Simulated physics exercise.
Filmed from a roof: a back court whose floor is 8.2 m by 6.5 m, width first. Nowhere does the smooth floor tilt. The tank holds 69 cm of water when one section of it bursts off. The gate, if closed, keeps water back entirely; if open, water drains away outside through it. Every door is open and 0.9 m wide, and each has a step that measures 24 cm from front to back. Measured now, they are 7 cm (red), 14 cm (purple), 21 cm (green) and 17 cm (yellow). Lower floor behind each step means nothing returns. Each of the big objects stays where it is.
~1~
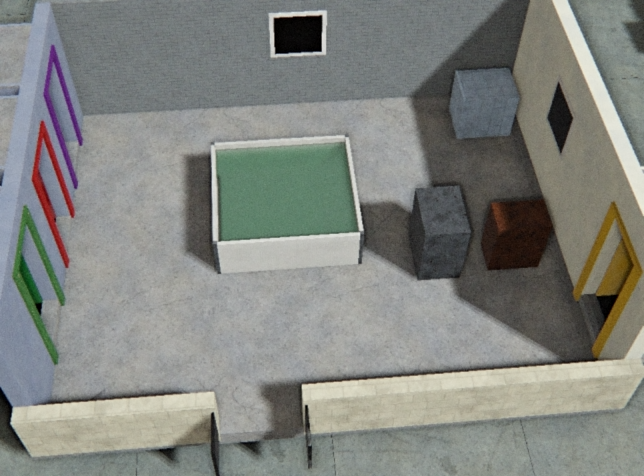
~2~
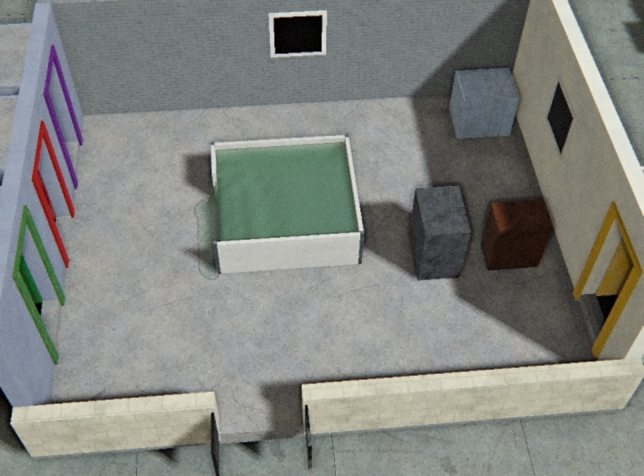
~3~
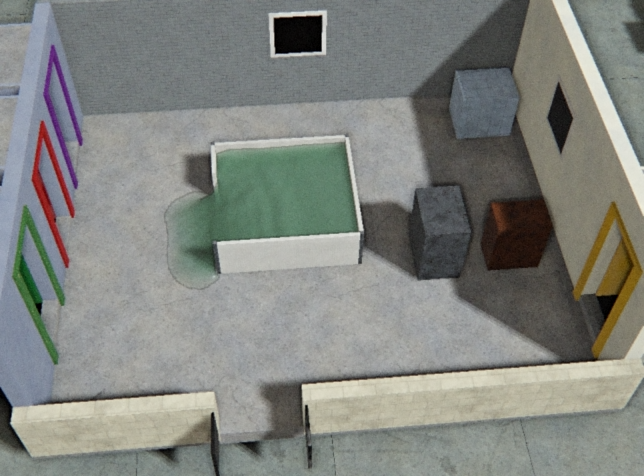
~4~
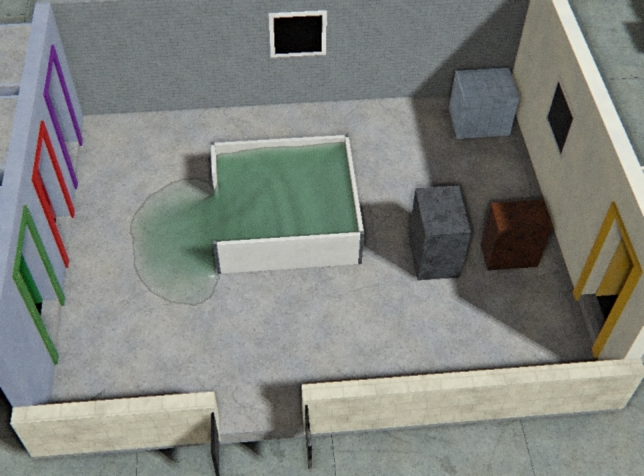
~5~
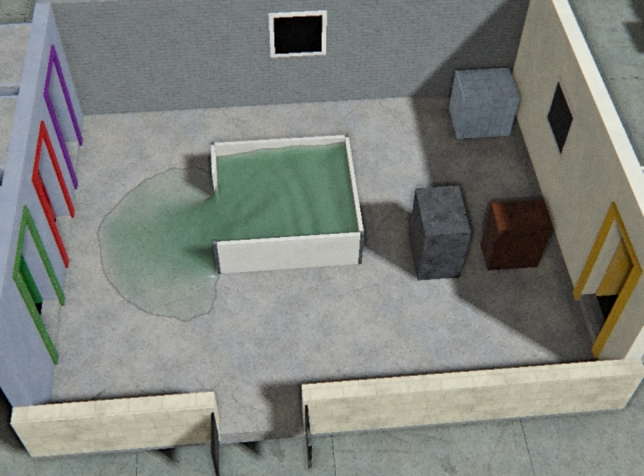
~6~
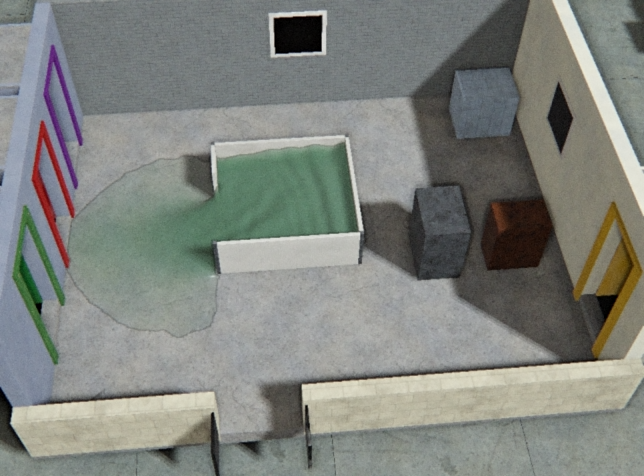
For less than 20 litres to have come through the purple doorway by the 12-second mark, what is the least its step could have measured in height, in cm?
10.5 cm or so.
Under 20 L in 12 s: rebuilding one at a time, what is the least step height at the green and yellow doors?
You'd want some 22 cm at green and some 6.0 cm at yellow.
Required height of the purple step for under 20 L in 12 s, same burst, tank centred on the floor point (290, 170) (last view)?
In that case about 27 cm.
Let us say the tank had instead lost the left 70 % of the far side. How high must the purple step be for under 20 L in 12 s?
The answer is some 23 cm.
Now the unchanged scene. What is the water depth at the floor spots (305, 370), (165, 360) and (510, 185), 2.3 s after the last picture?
In that order: 0, 1 and 0 cm.
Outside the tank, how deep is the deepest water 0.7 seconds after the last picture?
Close to 38 centimetres.
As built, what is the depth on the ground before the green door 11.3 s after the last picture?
It comes to about 6.0 centimetres deep.
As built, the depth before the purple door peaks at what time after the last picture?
The depth peaks at about 1.4 seconds.
Then, 0.7 s after the last picture water covers 20 % of the floor, deepest (38 cm) near (67, 269); 14 cm at the purple door, 0 litres in over its 14 cm step.
Then, 2.3 s after the last picture water covers 30 % of the floor, deepest (38 cm) near (49, 421); 14 cm at the purple door, 4 litres in over its 14 cm step.
Then, 11.3 s after the last picture water covers 100 % of the floor, deepest (10 cm) near (497, 98); 6 cm at the purple door, 6 litres in over its 14 cm step.
At the purple door as built, the water peaked near 16 cm, 1.3 s after the last picture.
Run again over the same 12 s with other heights there, 27 litres in over 9.5 cm, 10 litres over 12.5 cm. The limit of 20 litres is kept from about 10.5 cm up.
